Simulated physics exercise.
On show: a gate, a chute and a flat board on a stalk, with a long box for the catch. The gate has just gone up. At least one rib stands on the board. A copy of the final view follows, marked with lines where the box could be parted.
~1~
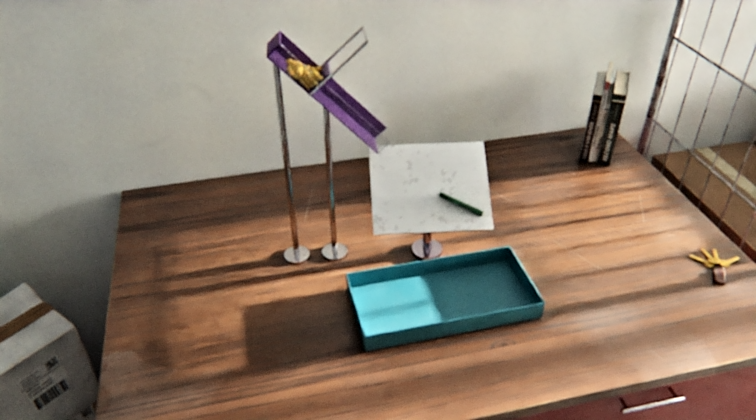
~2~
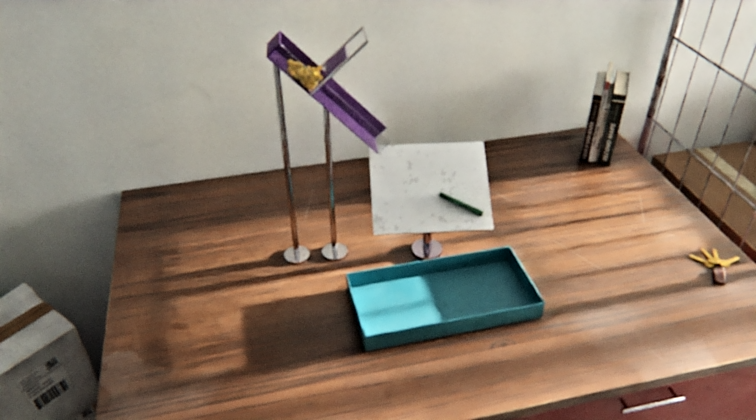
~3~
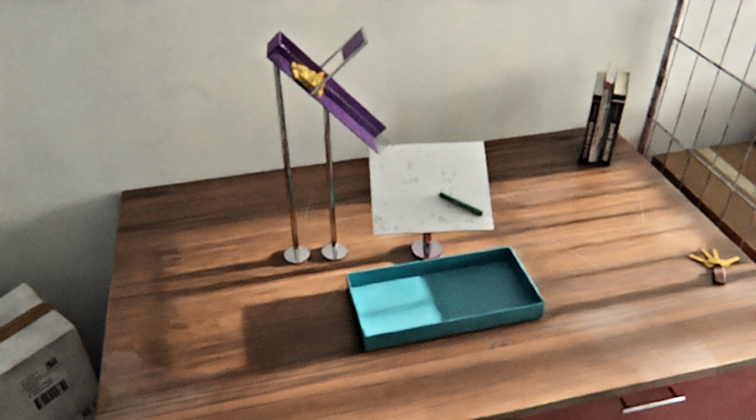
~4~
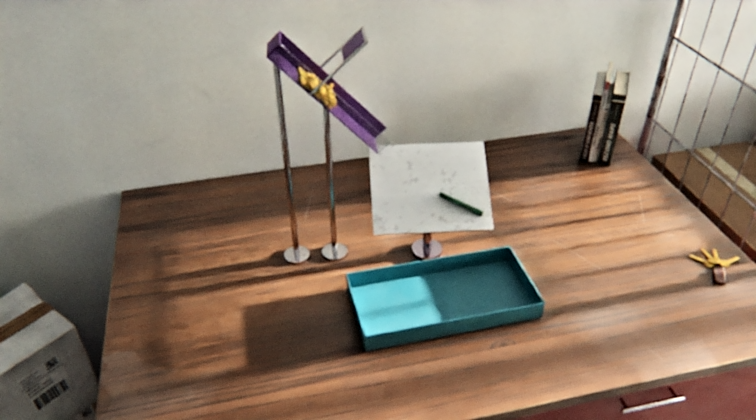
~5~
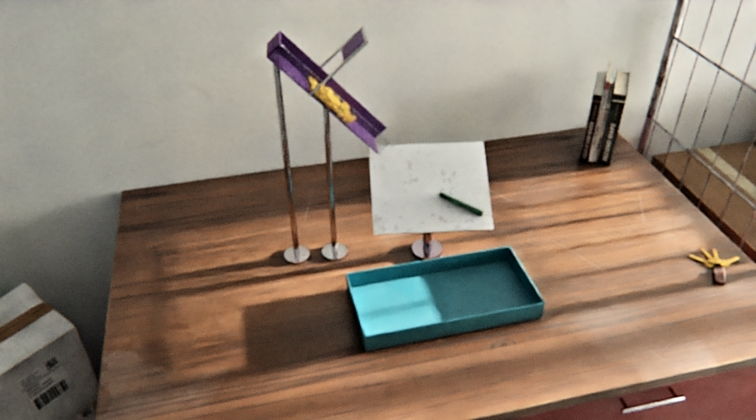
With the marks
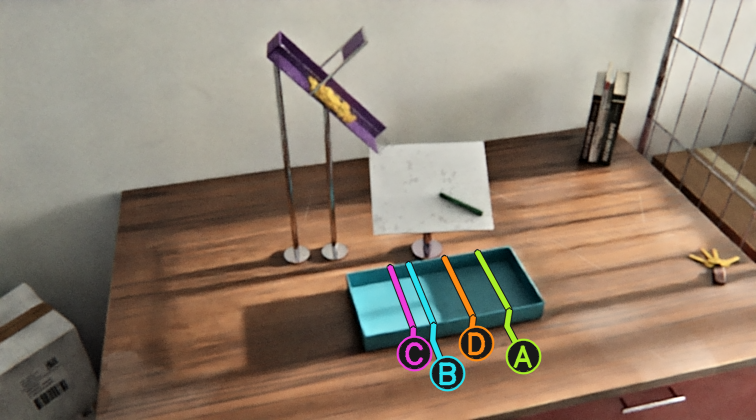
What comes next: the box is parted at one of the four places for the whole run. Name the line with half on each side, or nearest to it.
Take D.
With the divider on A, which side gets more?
Left.
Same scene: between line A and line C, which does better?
A it is.
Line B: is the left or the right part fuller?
More lands on the right.
On the marked copy, line A crosses the front rim at (509, 309); line B crosses the front rim at (433, 324); line C crosses the front rim at (413, 327); line D crosses the front rim at (472, 316).
With A, of what is caught, most on the left of the divider, about a quarter on the right.
With B, of what is caught, a small part on the left of the divider, most on the right.
With C, of what is caught, a stray few on the left of the divider, nearly all on the right.
With D, of what is caught, about half on the left of the divider, about half on the right.
